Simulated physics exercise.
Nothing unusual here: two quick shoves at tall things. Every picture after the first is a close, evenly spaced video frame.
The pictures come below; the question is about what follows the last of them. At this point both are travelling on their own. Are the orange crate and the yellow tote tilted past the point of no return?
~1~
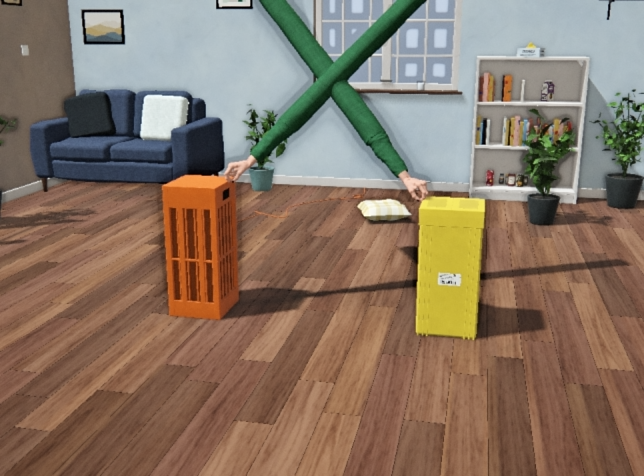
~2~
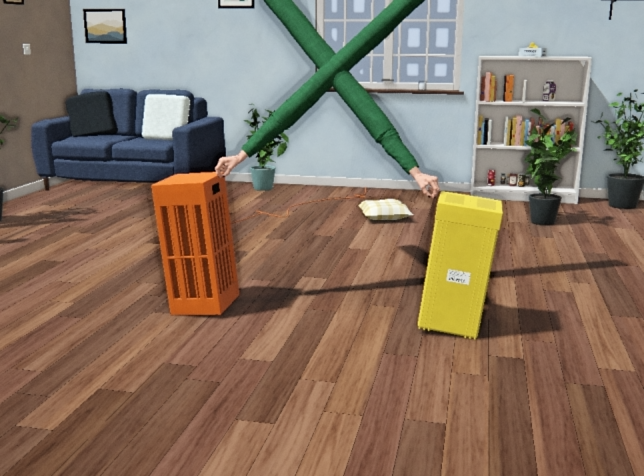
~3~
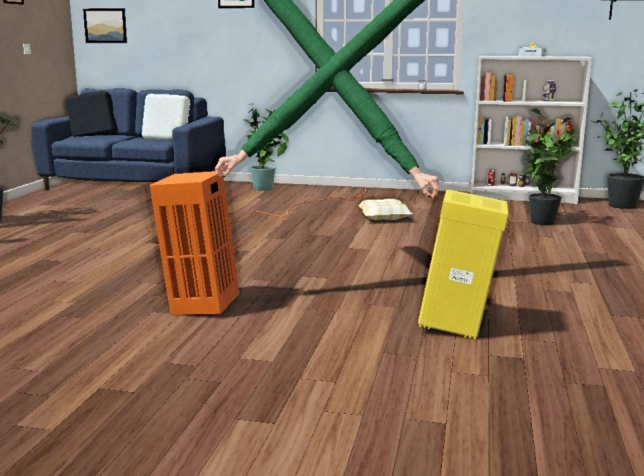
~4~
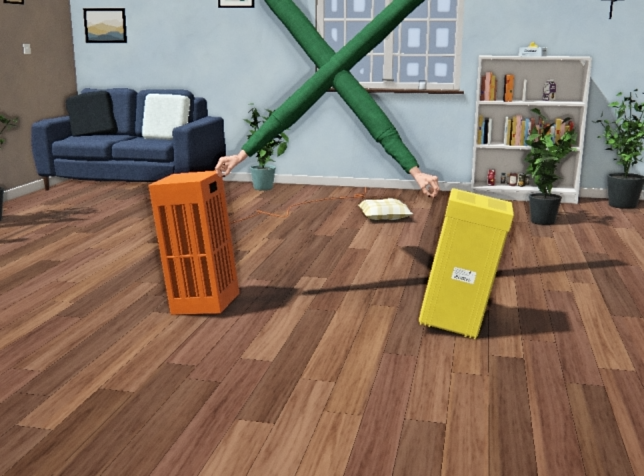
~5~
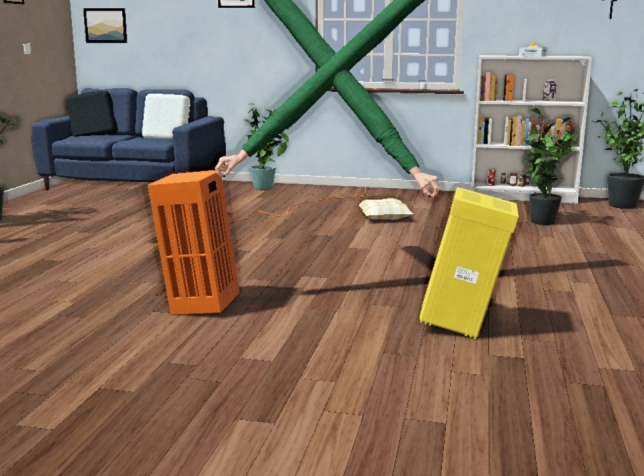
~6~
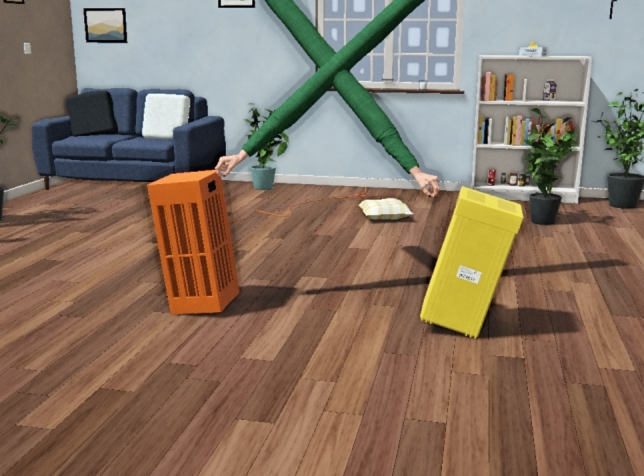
As I see it, the orange crate is left standing. The yellow tote is left lying.
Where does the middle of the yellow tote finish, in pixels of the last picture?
Once it all settles, the centre sits at about (548, 306).
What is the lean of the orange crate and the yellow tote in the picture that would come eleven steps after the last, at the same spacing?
They'd lean some 2° and 35° from upright.
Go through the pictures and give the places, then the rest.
Orange crate (203, 246) upright; yellow tote (450, 267) upright, in the first frame.
Orange crate (198, 243) 5° off upright; yellow tote (459, 264) 7° off upright, in the second frame.
Orange crate (197, 242) 6° off upright; yellow tote (462, 264) 9° off upright, in the third frame.
Orange crate (196, 242) 7° off upright; yellow tote (465, 263) 11° off upright, in the fourth frame.
Orange crate (196, 242) 7° off upright; yellow tote (467, 263) 13° off upright, in the fifth frame.
Orange crate (196, 241) 7° off upright; yellow tote (470, 262) 15° off upright, in the sixth frame.
Then, 0.24 s on from there, orange crate upright near (204, 244); yellow tote 34° off upright near (494, 264).
Then, 0.48 s on from there, orange crate 3° off upright near (207, 244); yellow tote 64° off upright near (529, 280).
In the end, the orange crate rocks back upright, near (204, 245); the yellow tote falls over, near (548, 307).
